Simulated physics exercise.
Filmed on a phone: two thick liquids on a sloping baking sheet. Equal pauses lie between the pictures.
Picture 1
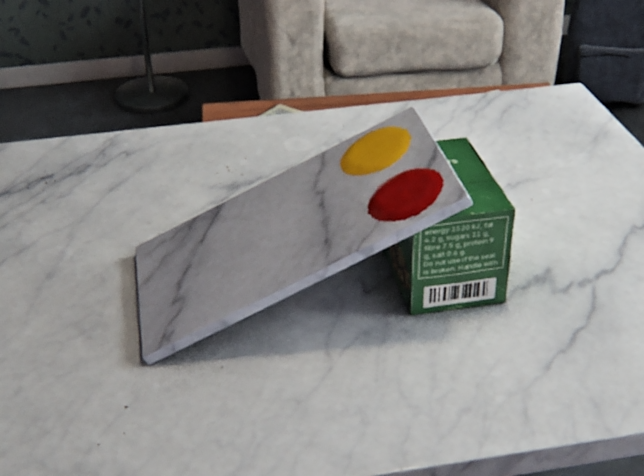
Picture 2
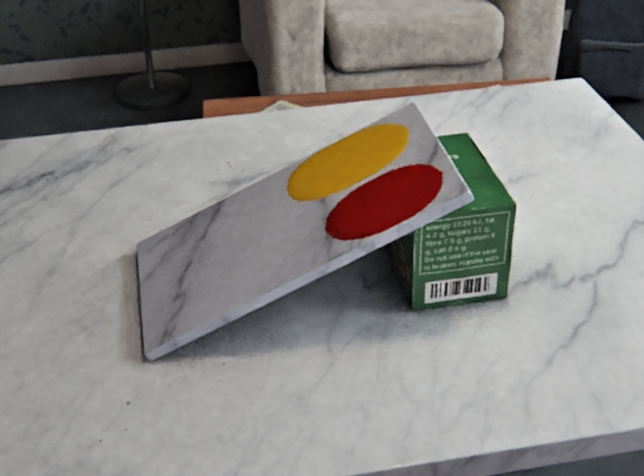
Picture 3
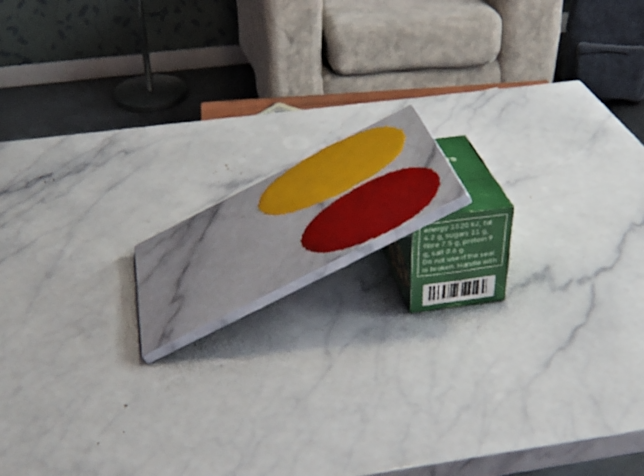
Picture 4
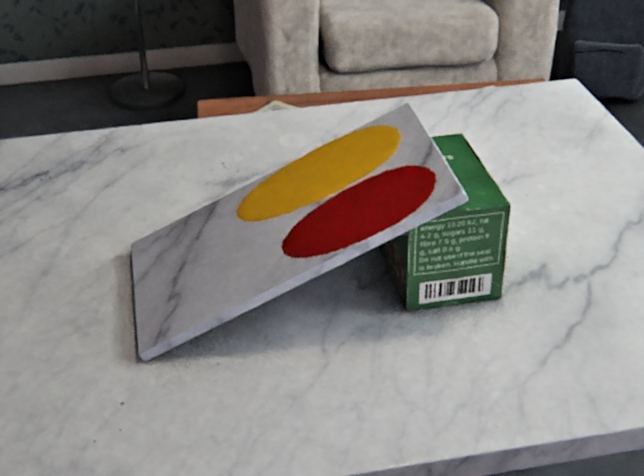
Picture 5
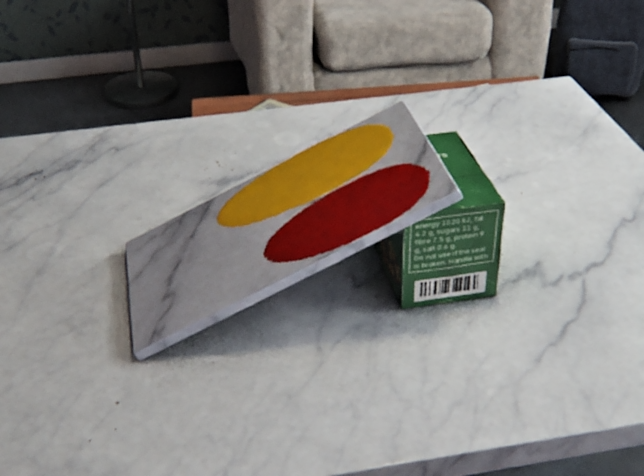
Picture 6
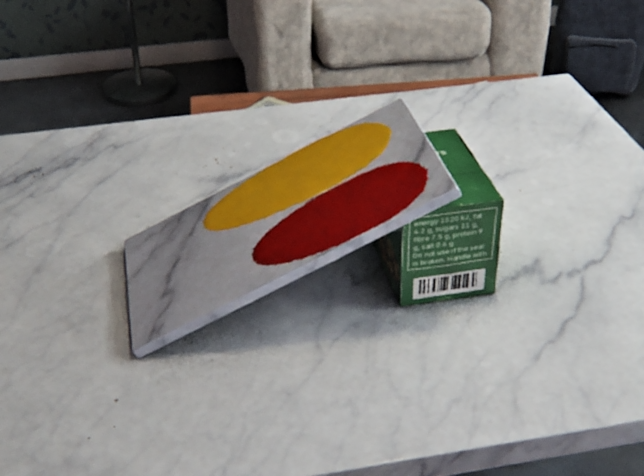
On a marble table in a room with a pale armchair, a marbled board slopes down to the left, propped against a green box, with a yellow patch and a red patch near its raised end. Both thick liquids stretch down the slope into long ovals, quickly at first, then more slowly.
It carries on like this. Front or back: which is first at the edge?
First at the edge is the farther one.
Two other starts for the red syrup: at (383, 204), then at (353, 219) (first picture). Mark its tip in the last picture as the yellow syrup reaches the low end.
First near (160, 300), then near (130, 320).
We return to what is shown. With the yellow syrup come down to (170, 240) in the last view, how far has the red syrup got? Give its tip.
At about (224, 271).
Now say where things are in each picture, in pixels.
Tip of the red syrup a quarter of the way down; tip of the yellow syrup (348, 163) a quarter of the way down, in the first frame.
Tip of the red syrup (335, 224) half way down; tip of the yellow syrup half way down, in the second frame.
Tip of the red syrup half way down; tip of the yellow syrup (267, 202) half way down, in the third frame.
Tip of the red syrup (290, 244) half way down; tip of the yellow syrup half way down, in the fourth frame.
Tip of the red syrup half way down; tip of the yellow syrup (226, 215) three quarters of the way down, in the fifth frame.
Tip of the red syrup (260, 252) half way down; tip of the yellow syrup three quarters of the way down, in the sixth frame.
Shortly, the red syrup is three quarters of the way down; the yellow syrup is three quarters of the way down.
Then, the red syrup is three quarters of the way down; the yellow syrup is close to the edge.
At the finish, the red syrup is three quarters of the way down; the yellow syrup is at the low edge.
